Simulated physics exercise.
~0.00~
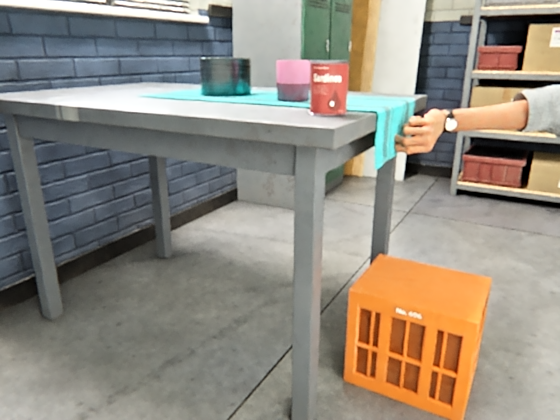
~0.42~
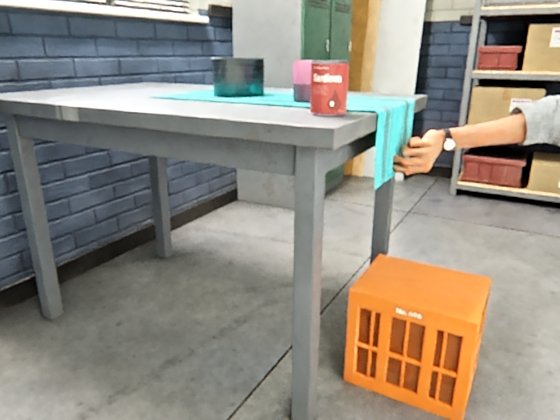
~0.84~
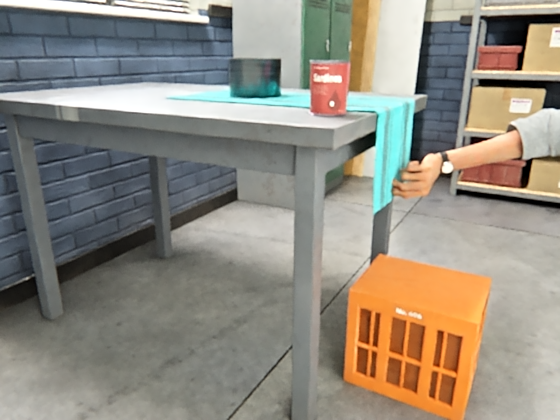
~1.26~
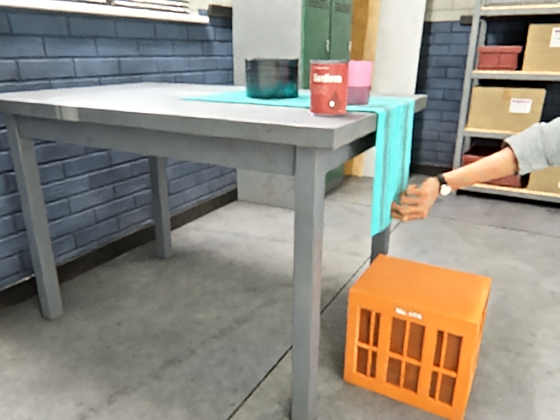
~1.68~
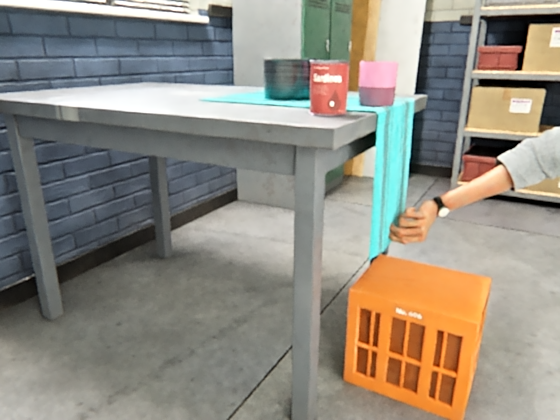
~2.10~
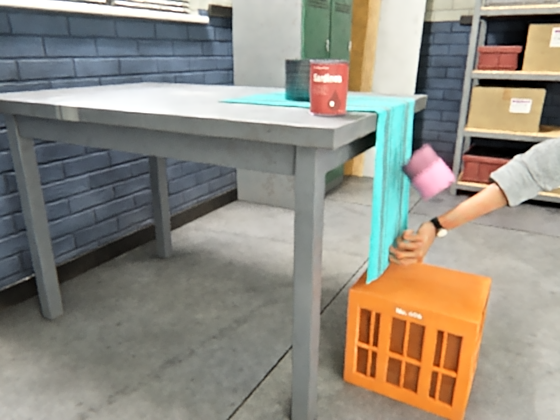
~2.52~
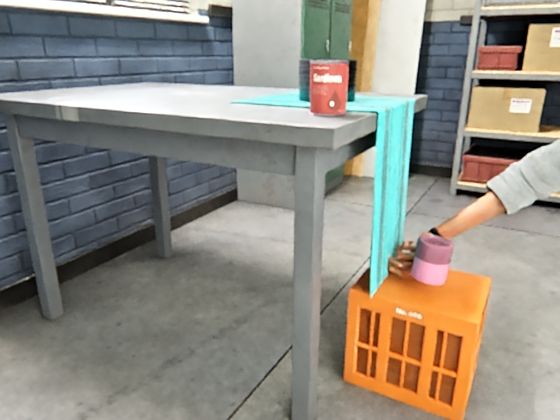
Hand drawing a turquoise cloth down off a grey table, carrying a pink mug over the edge onto an orange crate, red tin staying put.
